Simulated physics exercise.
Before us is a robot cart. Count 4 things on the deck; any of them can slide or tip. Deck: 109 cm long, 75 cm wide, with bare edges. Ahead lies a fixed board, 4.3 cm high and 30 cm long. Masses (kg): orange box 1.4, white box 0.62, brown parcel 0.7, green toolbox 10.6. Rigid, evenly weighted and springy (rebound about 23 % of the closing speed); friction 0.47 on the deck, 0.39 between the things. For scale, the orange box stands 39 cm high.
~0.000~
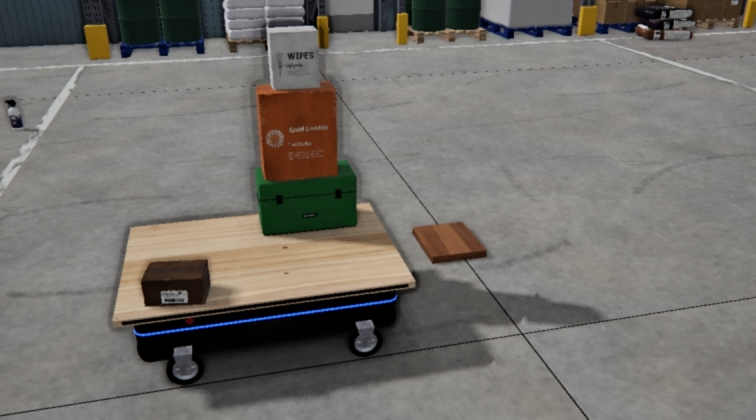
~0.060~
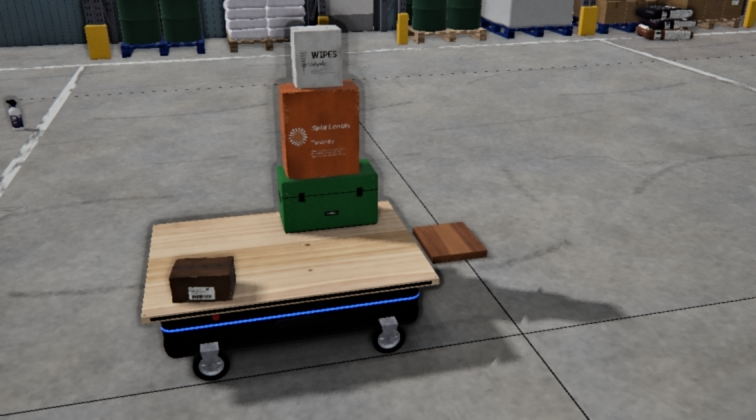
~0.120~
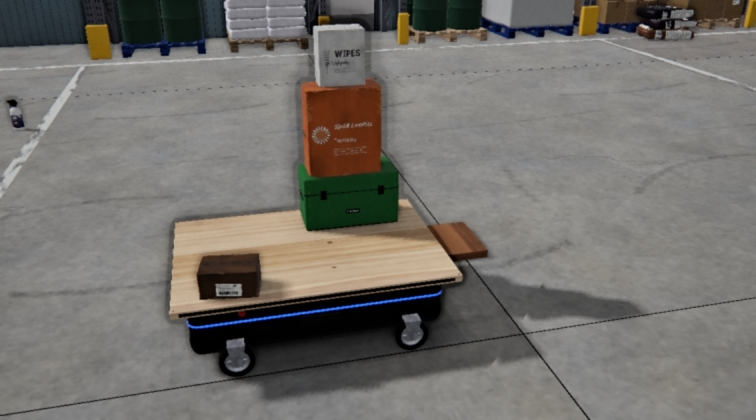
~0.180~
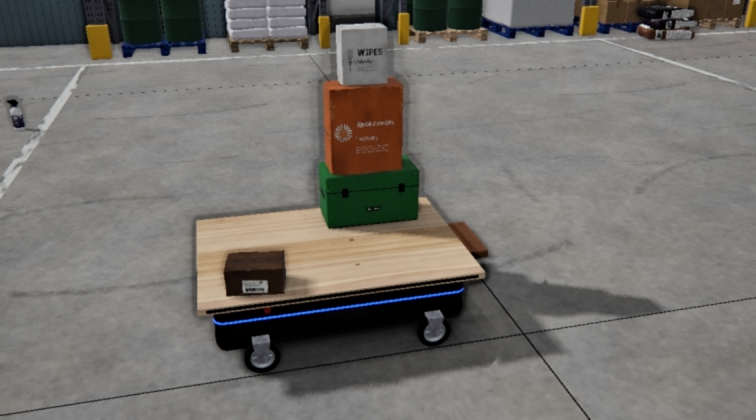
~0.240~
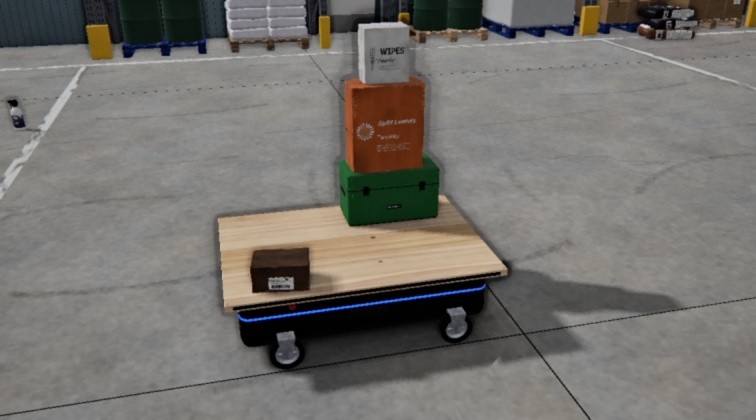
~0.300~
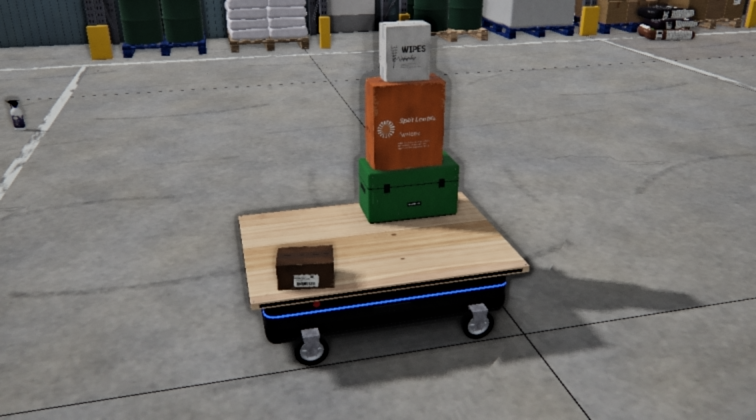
A low wheeled robot cart with a pale wooden deck and a glowing blue strip stands out on a grey concrete warehouse floor, seen from slightly above by a still camera. A white box labelled wipes sits on an orange box atop a green toolbox at the back, with a brown parcel at front left. The cart rolls steadily right, its load riding along, and gradually hides a reddish-brown wooden slab behind it.
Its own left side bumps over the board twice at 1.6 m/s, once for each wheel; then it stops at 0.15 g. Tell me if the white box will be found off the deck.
The white box comes off the cart.
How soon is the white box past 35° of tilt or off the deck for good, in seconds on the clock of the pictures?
Near 1.1 s.
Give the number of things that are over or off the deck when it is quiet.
2 of them.
After 0.80 s, cart 128 cm along; white box 13° off upright near (558, 44); orange box 8° off upright; green toolbox moved 4 cm.
After 1.30 s, cart 205 cm along; white box 65° off upright; orange box 70° off upright; green toolbox moved 4 cm.
In the end (2.6 s), off the deck, white box; toppled on the deck, orange box; the other 2 under 10 cm from the start.
